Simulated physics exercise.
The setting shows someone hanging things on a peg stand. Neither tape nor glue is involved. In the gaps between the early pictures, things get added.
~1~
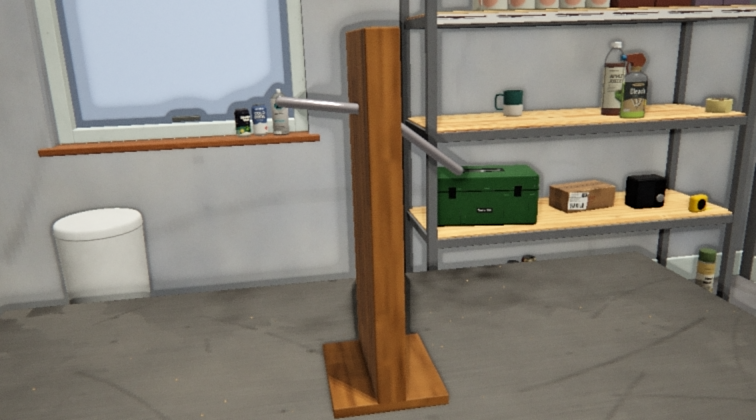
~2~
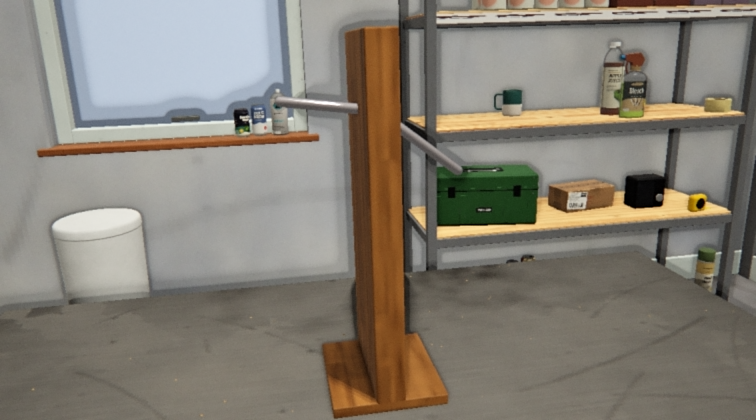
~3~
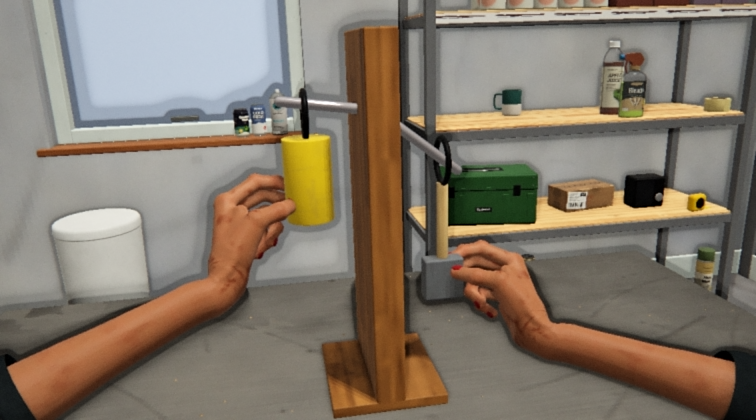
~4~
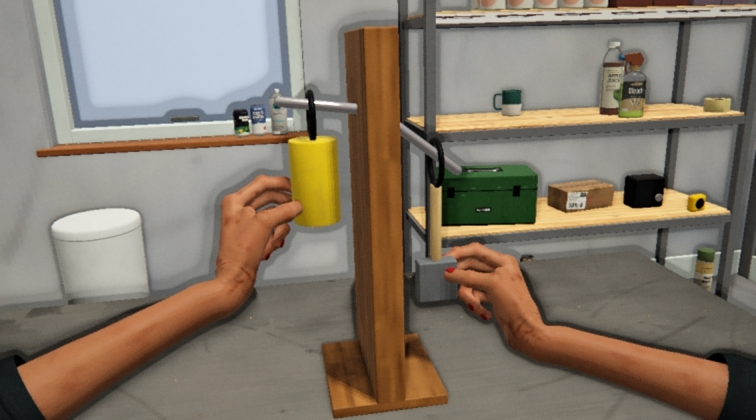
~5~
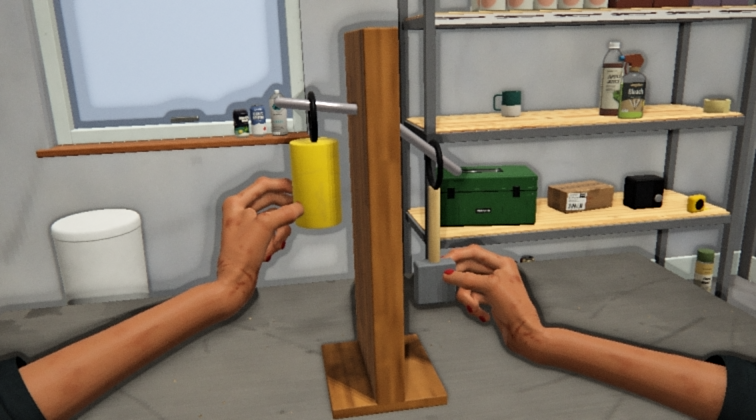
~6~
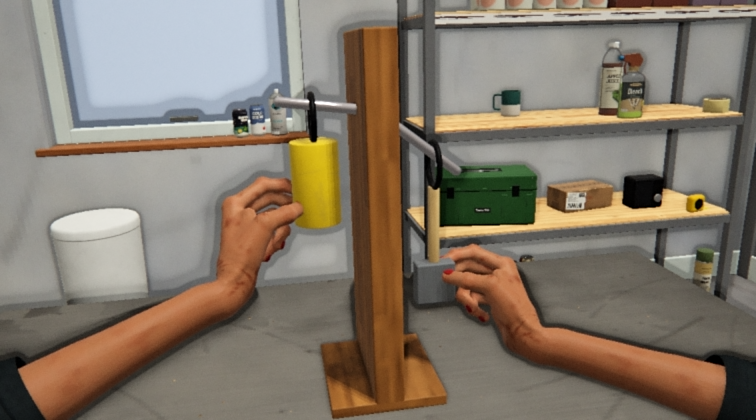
Two hands appearing beside a wooden peg stand, holding a yellow lantern and a grey brush on its pegs, then barely moving.
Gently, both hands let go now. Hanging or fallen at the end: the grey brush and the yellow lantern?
The grey brush won't last up there; the yellow lantern will last up there.
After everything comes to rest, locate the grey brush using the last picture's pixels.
Around (542, 349).
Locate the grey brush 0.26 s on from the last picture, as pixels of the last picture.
Roughly at pixel (493, 308).
Then, 0.16 s after the last picture, grey brush tipped 20° from how it was near (454, 255); yellow lantern at rest near (314, 160).
Then, 0.26 s after the last picture, grey brush falling near (493, 308); yellow lantern at rest near (314, 160).
Then, 0.34 s after the last picture, grey brush falling near (528, 350); yellow lantern at rest near (314, 160).
At rest, the grey brush drops to the table, near (542, 349); the yellow lantern remains hooked, near (314, 160).
